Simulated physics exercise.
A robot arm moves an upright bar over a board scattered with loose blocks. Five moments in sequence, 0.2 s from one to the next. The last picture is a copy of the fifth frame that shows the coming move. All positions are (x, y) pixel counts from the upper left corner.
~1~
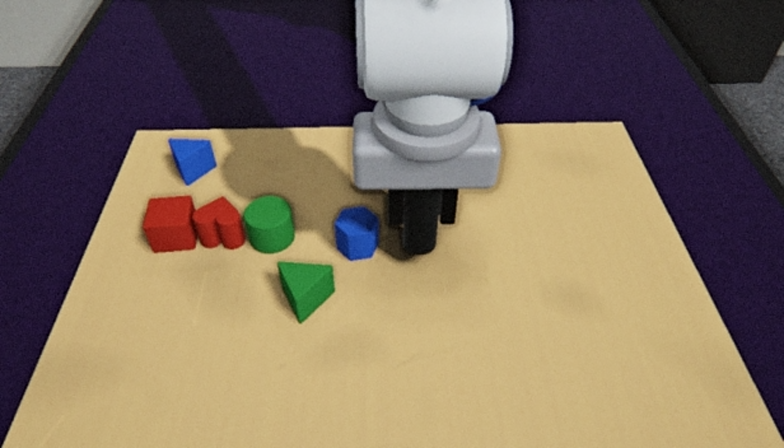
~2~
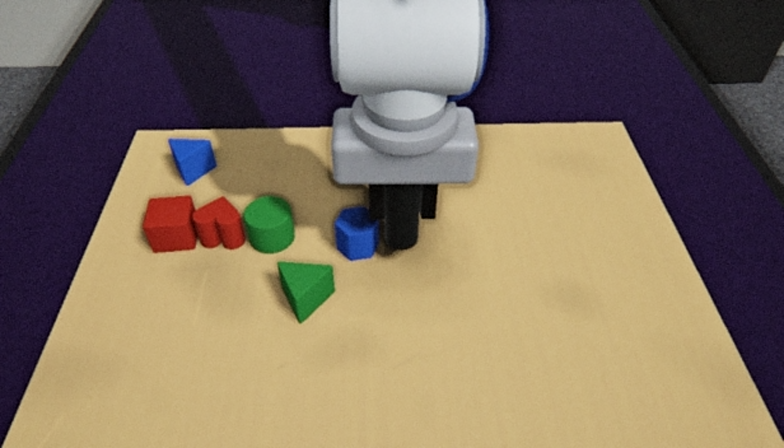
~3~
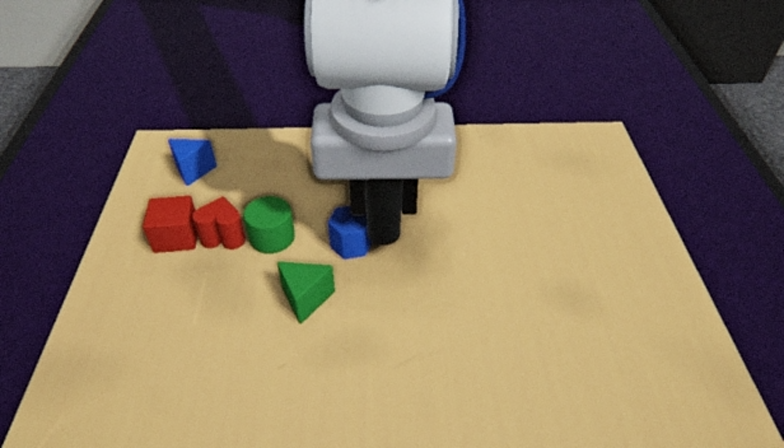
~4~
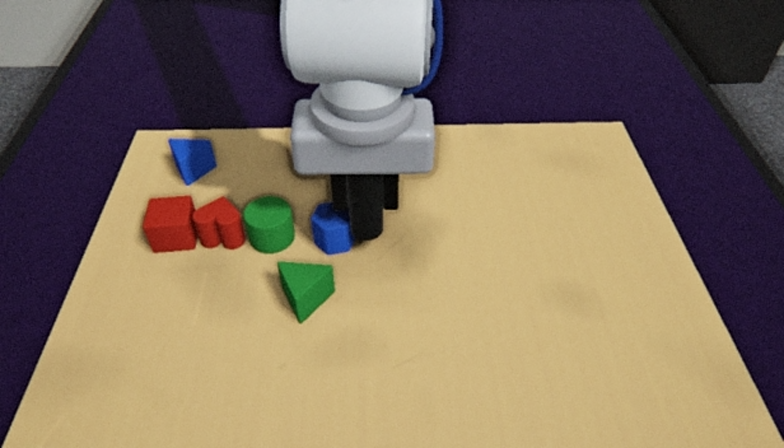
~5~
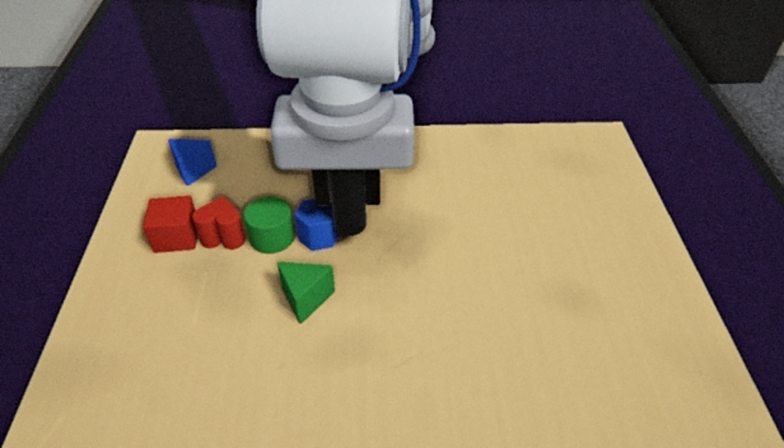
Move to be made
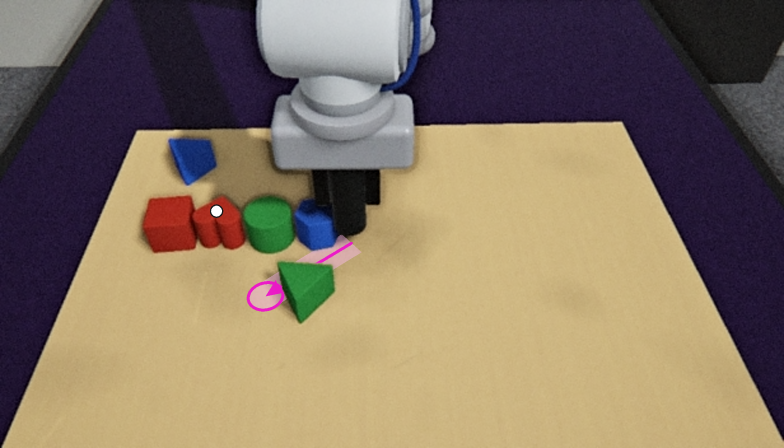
On a wooden board, a robot arm moves a dark bar left, pushing a blue hexagonal block toward a green circular block.
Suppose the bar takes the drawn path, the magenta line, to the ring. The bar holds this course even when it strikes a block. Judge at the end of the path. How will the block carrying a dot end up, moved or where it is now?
It ends up on the same spot.
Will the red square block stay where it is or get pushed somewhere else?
That block is not shifted.
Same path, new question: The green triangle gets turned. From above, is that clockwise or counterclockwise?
It twists anticlockwise.
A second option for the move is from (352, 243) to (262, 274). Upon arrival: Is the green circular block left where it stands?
Answer: No.
The line goes from (352, 243) directly to (266, 296); the dot is on the red heart-shaped block.
On the path given first. One third of the way, bar at (322, 242); green circular block at (260, 208); blue hexagonal block at (303, 212), turned 40° clockwise.
Two thirds of the way, bar at (292, 259); green circular block at (260, 208); blue hexagonal block at (303, 212), turned 40° clockwise.
At the end, bar at (261, 278); red square block unmoved; red heart-shaped block unmoved; green circular block at (260, 208); green triangle at (292, 283), turned 45° anticlockwise; blue hexagonal block at (303, 212), turned 40° clockwise.
